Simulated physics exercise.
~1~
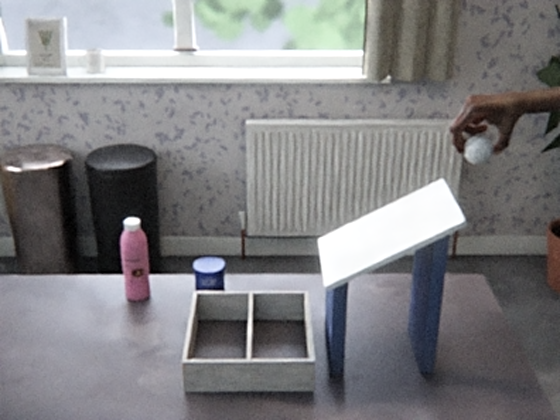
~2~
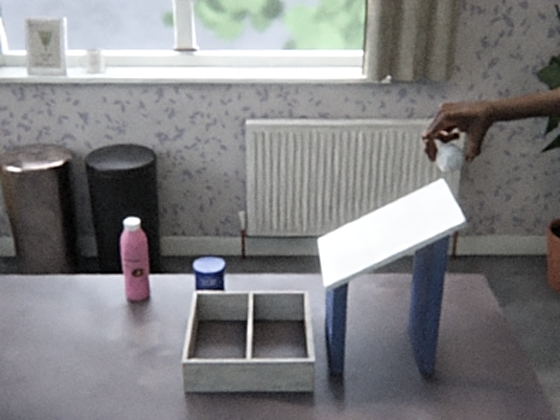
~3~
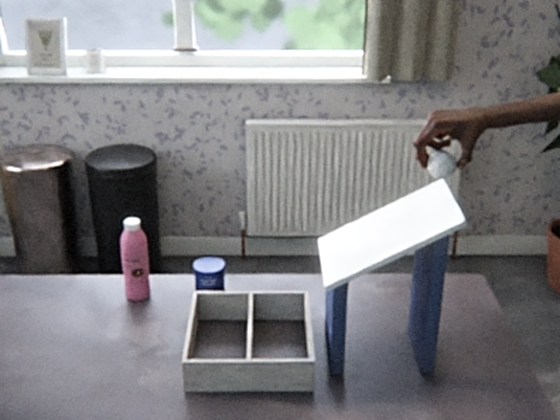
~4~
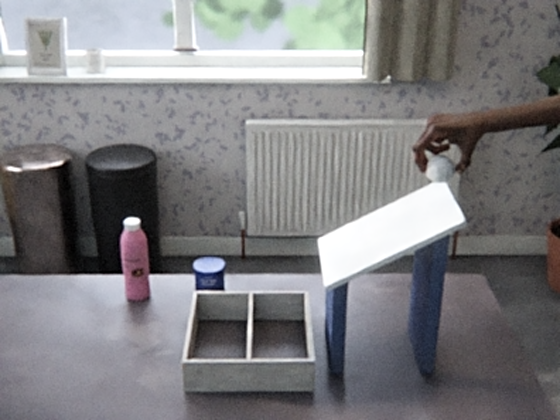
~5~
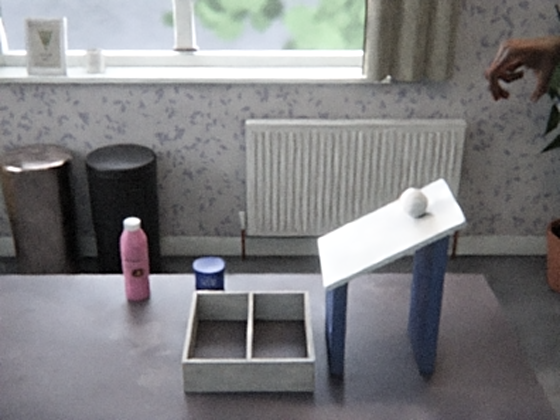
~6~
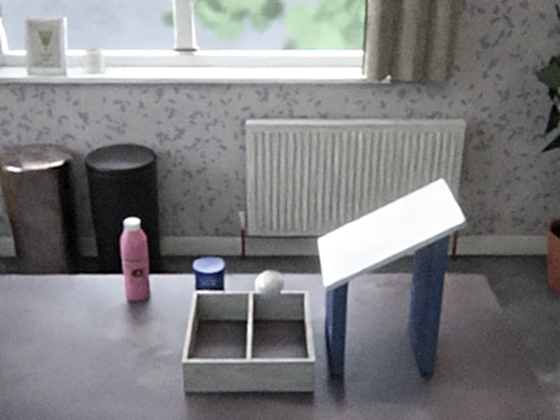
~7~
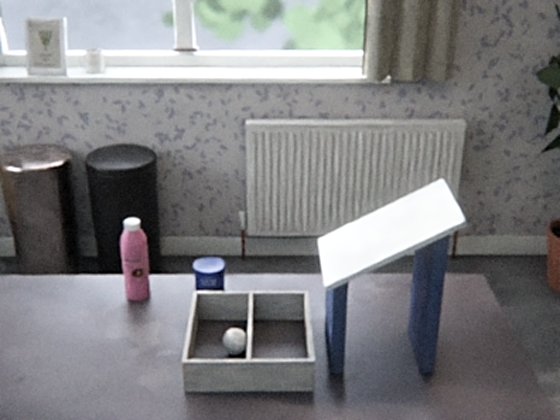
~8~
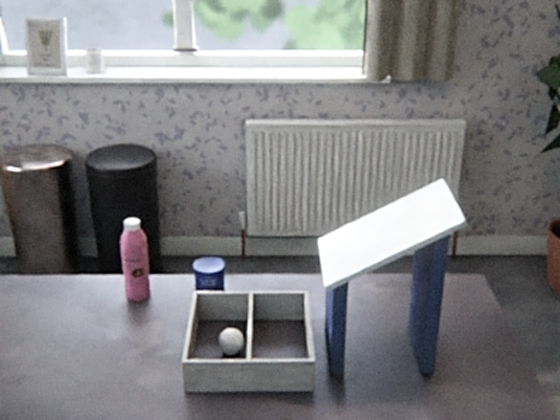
White onion released by a hand rolling down a slanted board, dropping leftward into a divided tray and resting in its left bay.
